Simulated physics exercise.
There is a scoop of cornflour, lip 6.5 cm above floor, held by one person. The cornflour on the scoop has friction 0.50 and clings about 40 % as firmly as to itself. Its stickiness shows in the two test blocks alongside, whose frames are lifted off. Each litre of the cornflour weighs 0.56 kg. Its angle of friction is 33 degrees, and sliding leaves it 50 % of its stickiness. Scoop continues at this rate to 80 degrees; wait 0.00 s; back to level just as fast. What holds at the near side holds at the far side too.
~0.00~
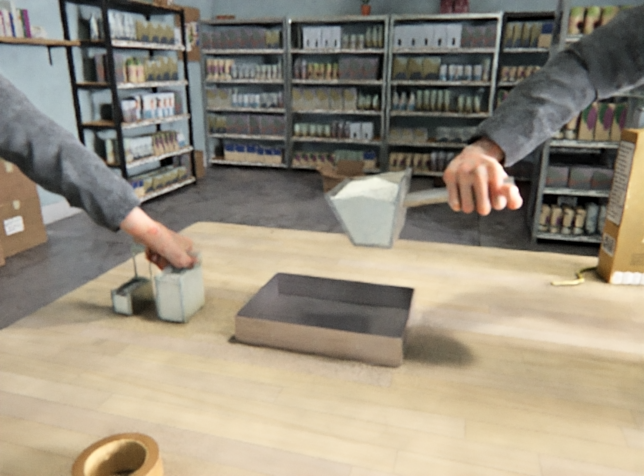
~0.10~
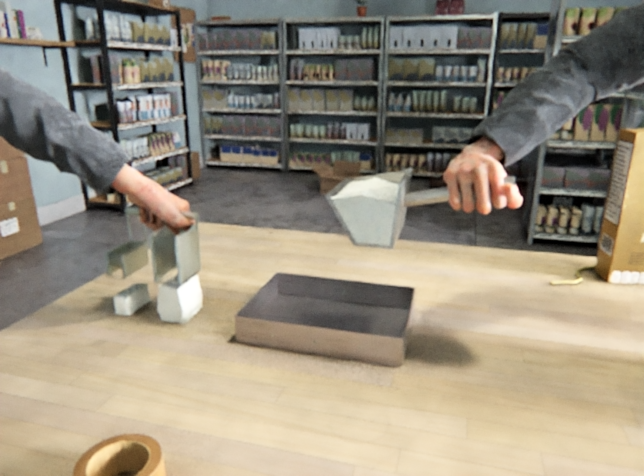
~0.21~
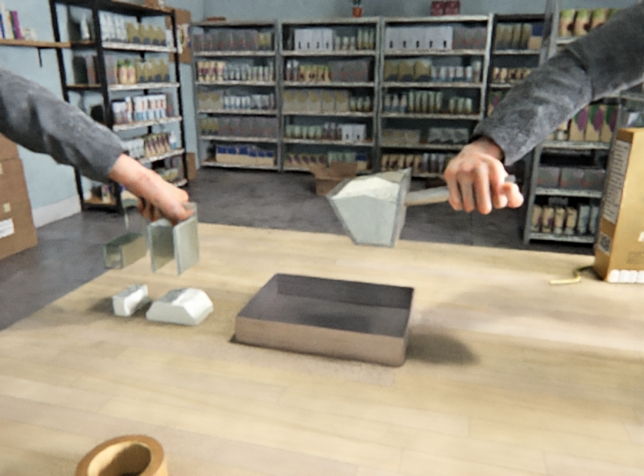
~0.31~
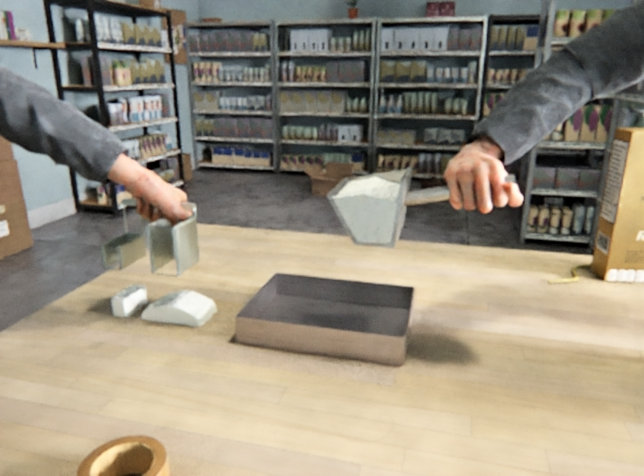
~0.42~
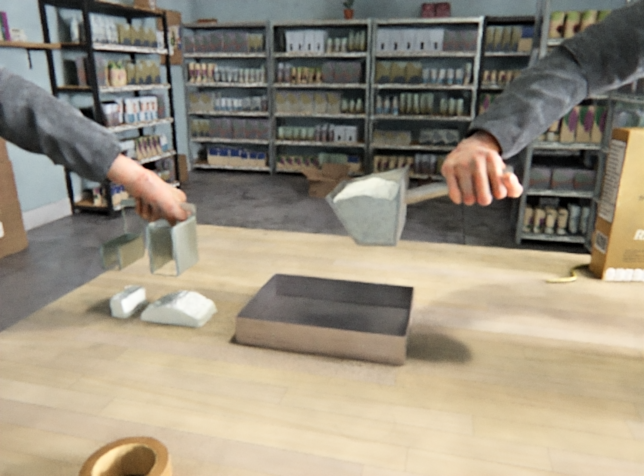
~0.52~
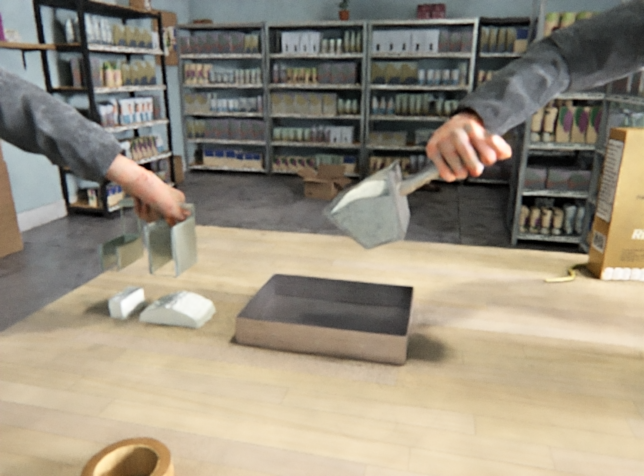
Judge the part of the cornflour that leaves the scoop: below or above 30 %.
Lab note: Cornflour leaving the scoop - in excess of 30 %.
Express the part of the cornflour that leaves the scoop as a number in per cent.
I'd put it near 40 %.
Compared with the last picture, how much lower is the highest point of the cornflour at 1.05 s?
Roughly 3.0 cm.
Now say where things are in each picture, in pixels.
In the first frame, lip at (329, 196), tilt 0 degrees; crest of the cornflour at (367, 196); block heights 3.3 cm, 7.0 cm (left to right).
In the second frame, lip at (330, 195), tilt 0 degrees; crest of the cornflour at (367, 196); block heights 3.3 cm, 6.3 cm (left to right).
In the third frame, lip at (330, 195), tilt 0 degrees; crest of the cornflour at (368, 196); block heights 3.3 cm, 3.6 cm (left to right).
In the fourth frame, lip at (331, 195), tilt 0 degrees; crest of the cornflour at (369, 195); block heights 3.3 cm, 3.3 cm (left to right).
In the fifth frame, lip at (330, 197), tilt 4 degrees; crest of the cornflour at (369, 195); block heights 3.3 cm, 3.3 cm (left to right).
In the sixth frame, lip at (326, 211), tilt 21 degrees; crest of the cornflour at (384, 196); block heights 3.3 cm, 3.3 cm (left to right).
After 0.77 s, the scoop is at 71 degrees and 0 % has left it.
After 1.05 s, the scoop is at 62 degrees and 36 % has left it.
After 1.34 s, the scoop is at 5 degrees and 40 % has left it.
After 1.63 s, the scoop is at 0 degrees and 40 % has left it.
After 1.73 s, the scoop is at 0 degrees and 40 % has left it.
